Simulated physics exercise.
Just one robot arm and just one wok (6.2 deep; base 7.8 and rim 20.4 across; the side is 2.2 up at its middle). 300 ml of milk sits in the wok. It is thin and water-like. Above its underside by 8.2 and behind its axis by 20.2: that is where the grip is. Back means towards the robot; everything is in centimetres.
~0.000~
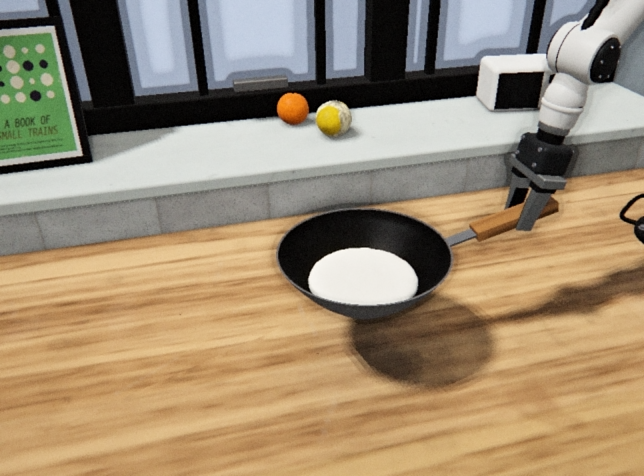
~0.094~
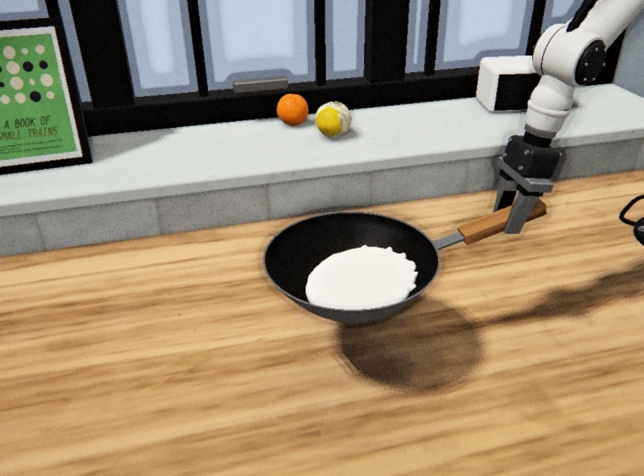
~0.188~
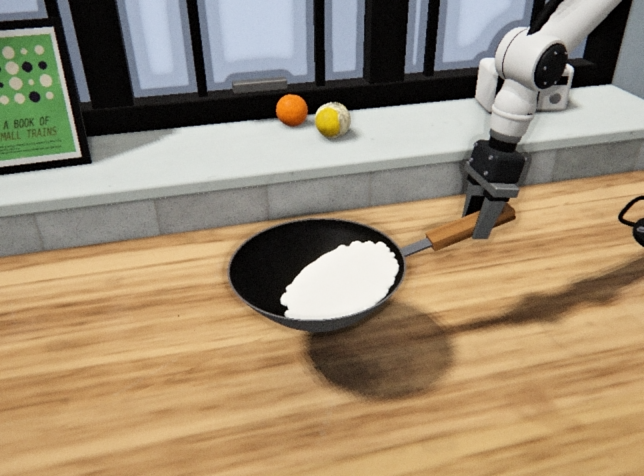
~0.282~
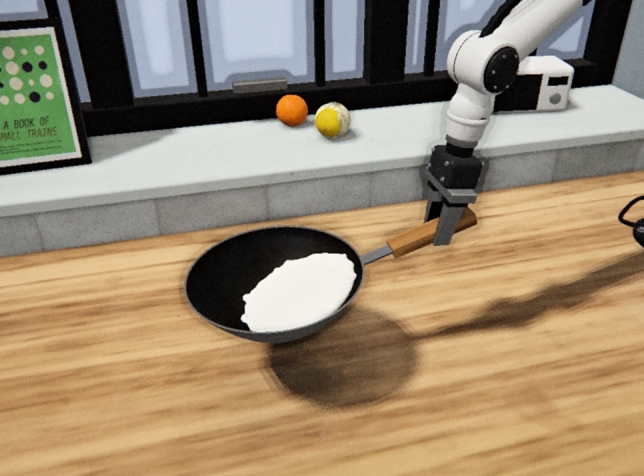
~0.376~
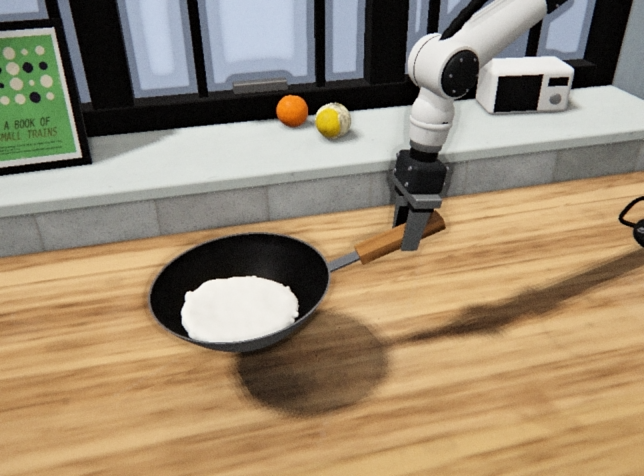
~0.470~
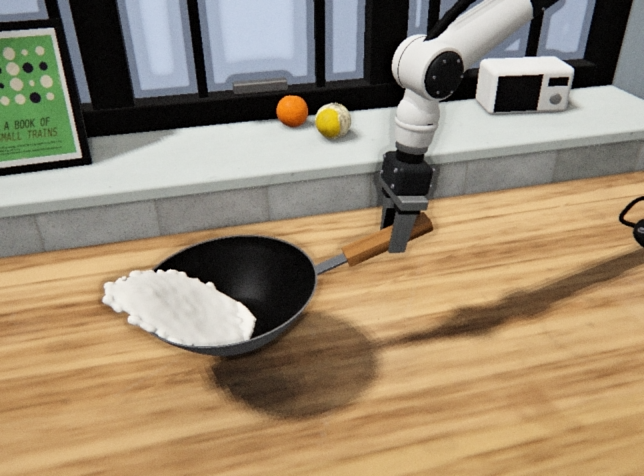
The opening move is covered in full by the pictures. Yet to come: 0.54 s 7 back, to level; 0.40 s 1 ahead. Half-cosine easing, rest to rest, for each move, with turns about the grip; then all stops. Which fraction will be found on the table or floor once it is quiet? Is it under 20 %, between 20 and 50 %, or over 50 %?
Between 20 and 50 %.
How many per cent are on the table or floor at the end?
It comes to about 35 percent.
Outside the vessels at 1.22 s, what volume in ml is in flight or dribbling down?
Roughly 0 ml at that time.
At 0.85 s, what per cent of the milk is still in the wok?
My guess is near 65 in a hundred.
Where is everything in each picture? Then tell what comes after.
Wok middle at (363, 274), level; upper third of the milk around (363, 278), from x 310 to 415, top at y 250; 295 ml in the wok, in the first frame.
Wok middle at (351, 278), level; upper third of the milk around (378, 275), from x 305 to 415, top at y 250, in the second frame.
Wok middle at (318, 286), tilted 1° forward; upper third of the milk around (366, 270), from x 285 to 395, top at y 245, in the third frame.
Wok middle at (277, 295), tilted 3° forward; upper third of the milk around (325, 279), from x 245 to 355, top at y 255, in the fourth frame.
Wok middle at (244, 304), tilted 4° forward; upper third of the milk around (237, 308), from x 180 to 300, top at y 280, in the fifth frame.
Wok middle at (232, 307), tilted 4° forward; upper third of the milk around (152, 300), from x 105 to 255, top at y 270; 280 ml in the wok, 20 ml in the air or running down outside, in the sixth frame.
By 0.85 s, level, liquid up to 17 above the table; 190 ml in the wok, 105 ml on the table or floor.
By 1.22 s, level, liquid up to 17 above the table; 190 ml in the wok, 105 ml on the table or floor.
By 1.61 s, level, liquid up to 16 above the table; 190 ml in the wok, 105 ml on the table or floor.
By 2.41 s, level, liquid up to 14 above the table; 190 ml in the wok, 105 ml on the table or floor.
Final state, 190 ml in the wok, 105 ml on the table or floor. That is 36 % on the table or floor.
